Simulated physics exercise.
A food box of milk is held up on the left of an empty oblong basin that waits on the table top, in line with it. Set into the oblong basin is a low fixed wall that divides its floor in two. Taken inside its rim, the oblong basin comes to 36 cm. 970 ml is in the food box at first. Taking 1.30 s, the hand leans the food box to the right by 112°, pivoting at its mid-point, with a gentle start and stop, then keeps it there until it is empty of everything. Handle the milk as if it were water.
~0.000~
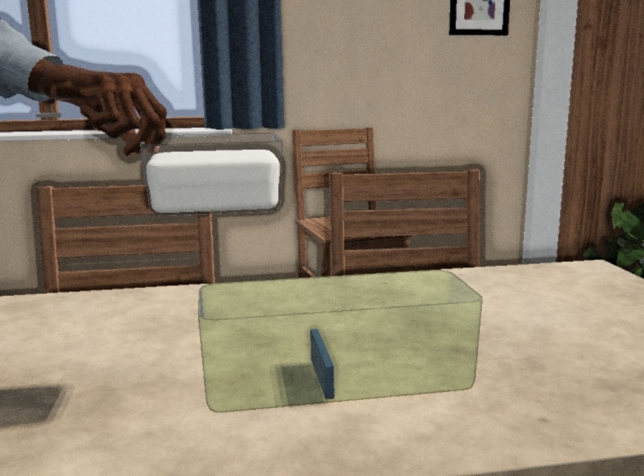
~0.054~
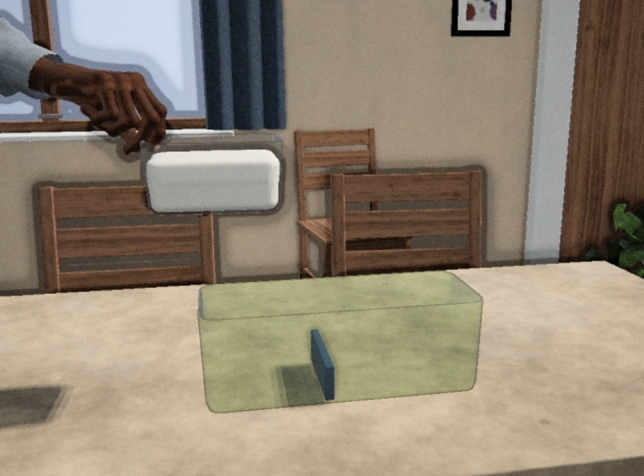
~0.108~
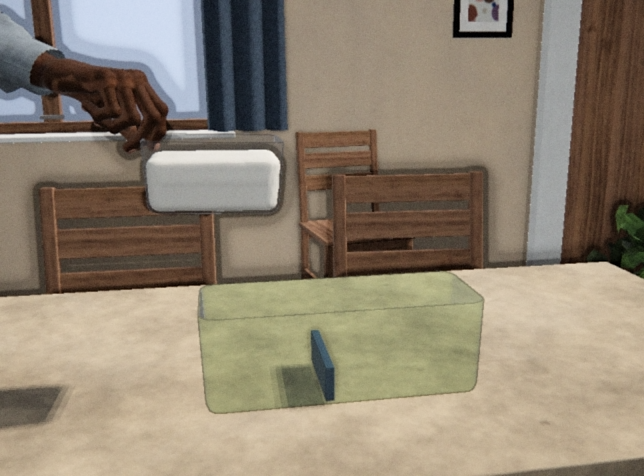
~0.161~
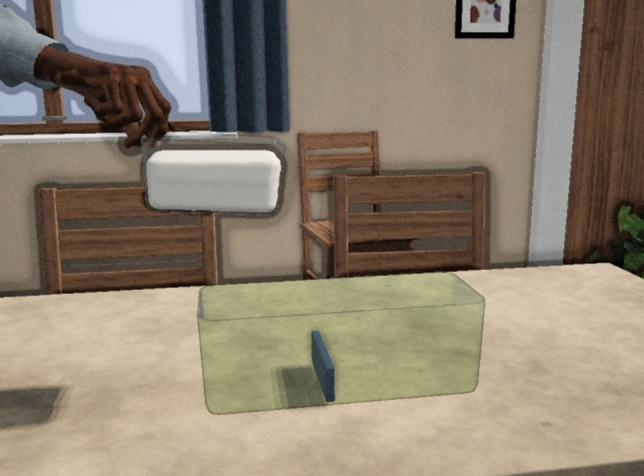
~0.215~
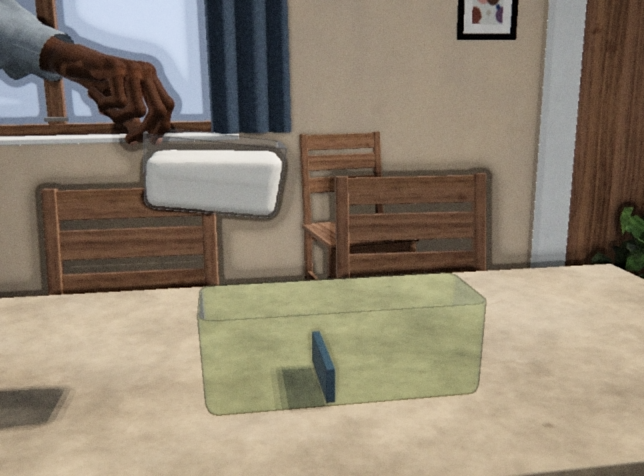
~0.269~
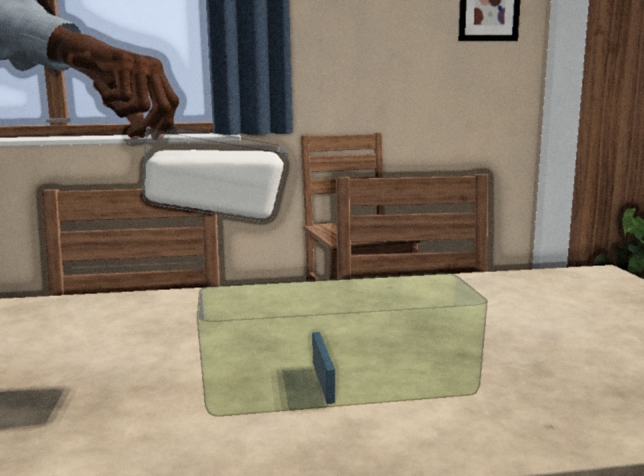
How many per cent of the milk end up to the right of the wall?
About 61 per cent.
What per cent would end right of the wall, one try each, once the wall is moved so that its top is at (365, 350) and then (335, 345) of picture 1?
The first try gives 20 percent and the second 55 percent.
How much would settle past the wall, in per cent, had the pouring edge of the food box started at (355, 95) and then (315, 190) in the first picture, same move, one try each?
85 and 75 %.
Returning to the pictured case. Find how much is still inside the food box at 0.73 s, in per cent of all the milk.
Remaining: Near 52 % of the total.
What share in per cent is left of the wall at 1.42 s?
30 %.
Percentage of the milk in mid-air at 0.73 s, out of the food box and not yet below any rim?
I'd say close to 36 per cent.
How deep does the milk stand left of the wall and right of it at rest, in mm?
About 16 mm left, about 24 mm right.
Then, 0.73 s in, the tilt is 66° and 51 per cent is still to pour, 1 is left of the wall and 12 right of it.
Then, 1.07 s in, the tilt is 103° and 8 per cent is still to pour, 15 is left of the wall and 61 right of it.
Then, 1.42 s in, the tilt is 112° and 0 per cent is still to pour, 31 is left of the wall and 62 right of it.
Then, 1.80 s in, the tilt is 112° and 0 per cent is still to pour, 31 is left of the wall and 61 right of it.
Finally, 31 per cent lies left of the wall, 61 right of it and 7 outside.
